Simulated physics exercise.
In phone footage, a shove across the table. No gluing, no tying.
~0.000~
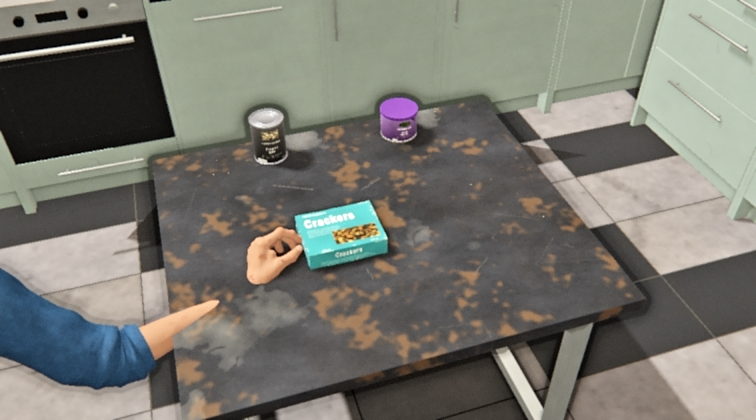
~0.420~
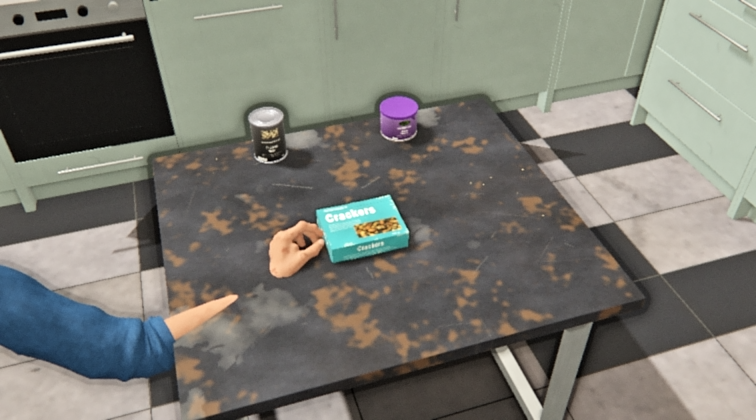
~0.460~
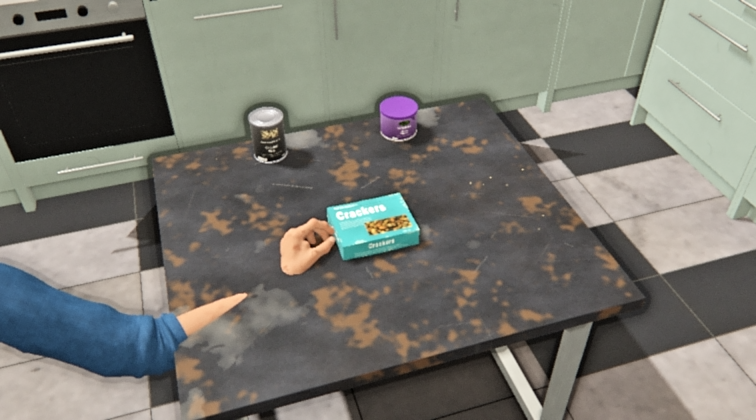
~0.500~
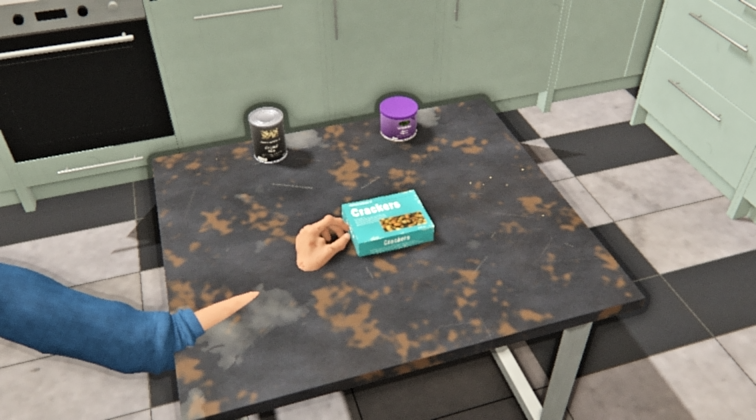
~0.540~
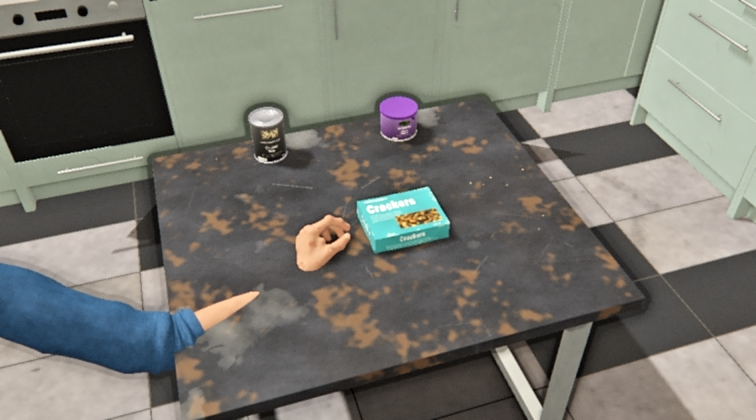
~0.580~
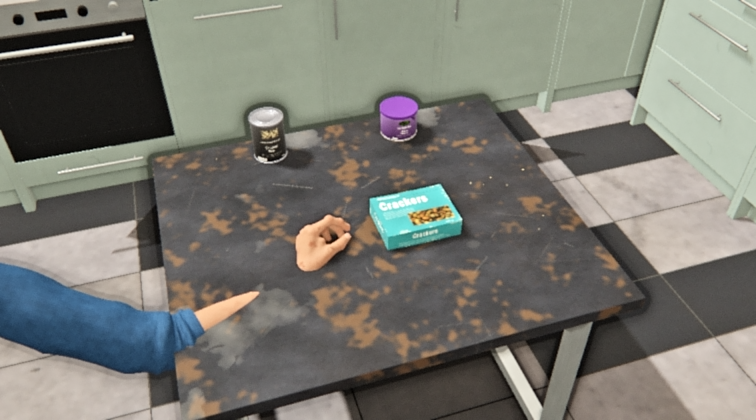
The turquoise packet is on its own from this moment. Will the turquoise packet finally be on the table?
Yes: It is going to be found on the table.
After 0.68 s, turquoise packet slid about its own width near (434, 212).
After 0.88 s, turquoise packet slid about its own width near (438, 211).
At rest (1.9 s), moved from the start, turquoise packet. Seen from the same camera at the end, turquoise packet near (438, 211).
